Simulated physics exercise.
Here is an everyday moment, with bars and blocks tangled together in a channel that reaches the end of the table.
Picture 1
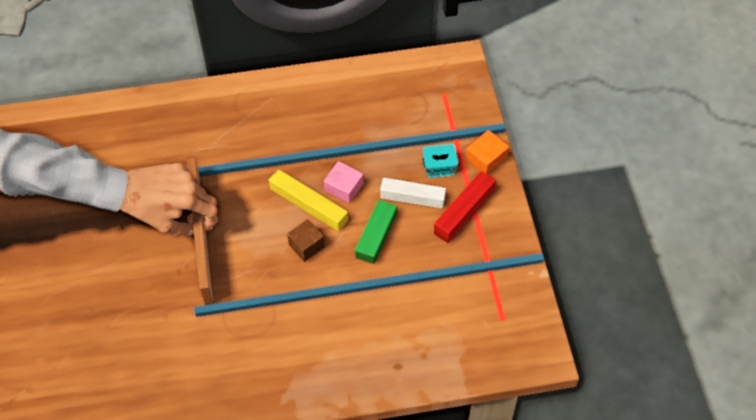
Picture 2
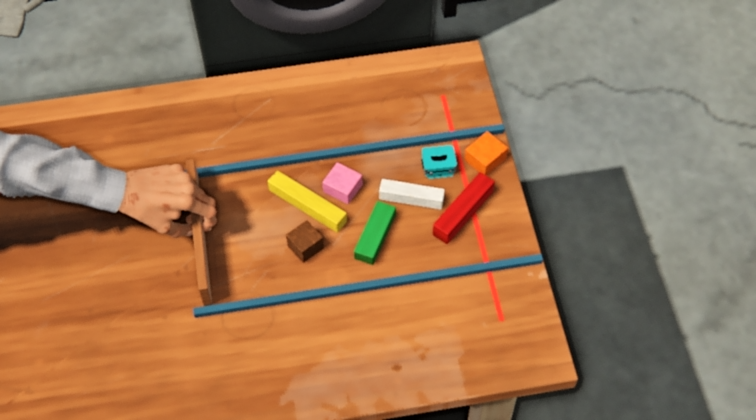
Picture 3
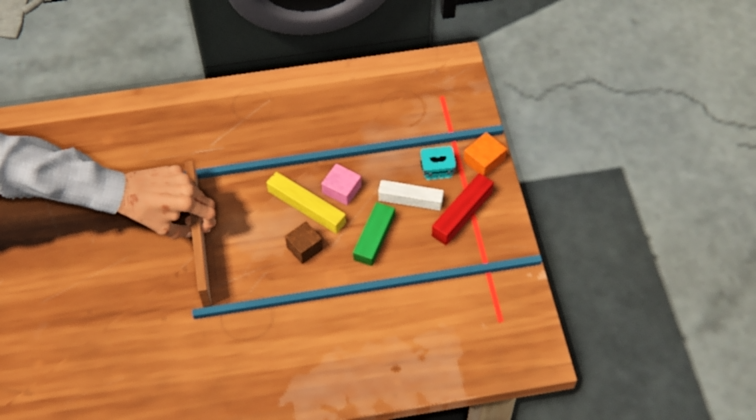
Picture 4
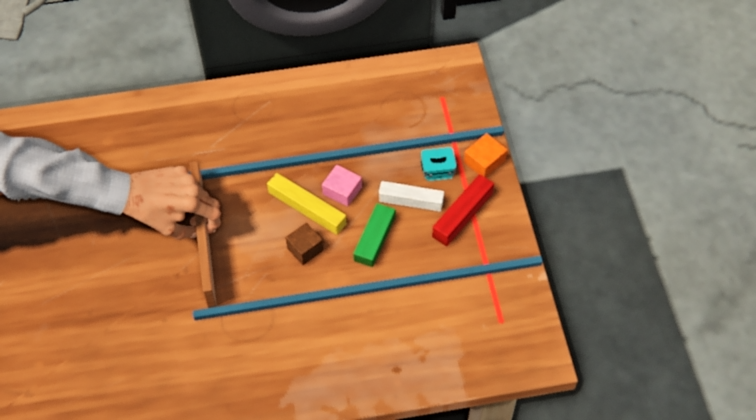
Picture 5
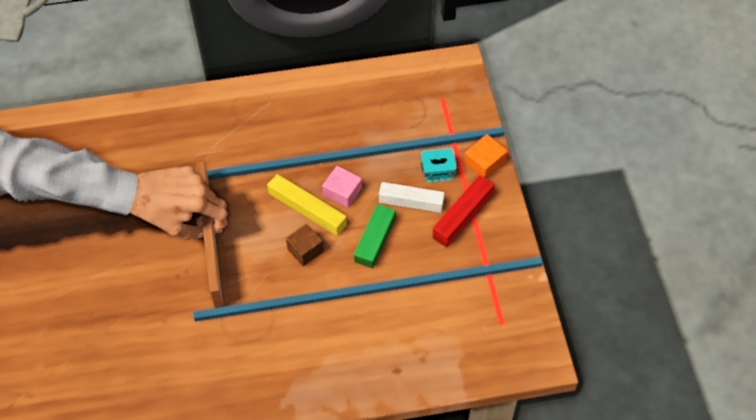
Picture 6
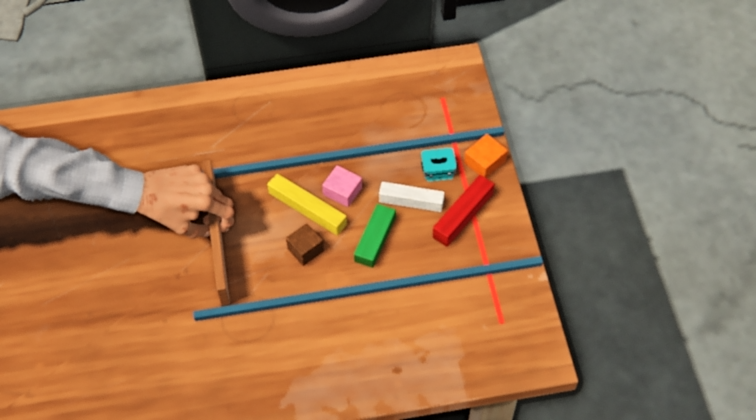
At first, a hand holds a wooden board upright at the left end of a channel between two blue strips, with colourful bars and blocks scattered to its right. Then the hand slides the board slightly to the right, while the pieces stay practically still, without the board touching them.
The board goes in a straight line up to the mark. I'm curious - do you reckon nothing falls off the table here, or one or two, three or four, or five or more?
I'd say three or four fall off.
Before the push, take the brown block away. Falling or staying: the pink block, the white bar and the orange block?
Taking them one by one, the pink block holds its spot, the white bar holds its spot and the orange block drops away.
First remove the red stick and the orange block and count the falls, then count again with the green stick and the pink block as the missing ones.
The counts: 1 and 1.
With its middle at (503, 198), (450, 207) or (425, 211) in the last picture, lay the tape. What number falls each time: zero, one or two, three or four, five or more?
Place one: 5 or more; place two: 1 or 2; place three: Zero.
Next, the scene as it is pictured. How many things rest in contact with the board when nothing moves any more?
Contact count: 2.
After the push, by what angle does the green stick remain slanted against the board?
The angle comes out near 45 degrees.
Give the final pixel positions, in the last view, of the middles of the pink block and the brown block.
In order, first (488, 149), then (490, 222).
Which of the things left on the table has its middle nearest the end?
The white bar is foremost.
Soon after, none off yet; orange block at rest near (486, 157); red stick at rest near (464, 210); turquoise case at rest near (438, 165).
After that, none off yet; orange block at rest near (487, 156); red stick displaced a little near (480, 215); turquoise case displaced a little near (451, 167).
In the end, the number that fall off is three or four; gone, turquoise case, red stick and orange block.
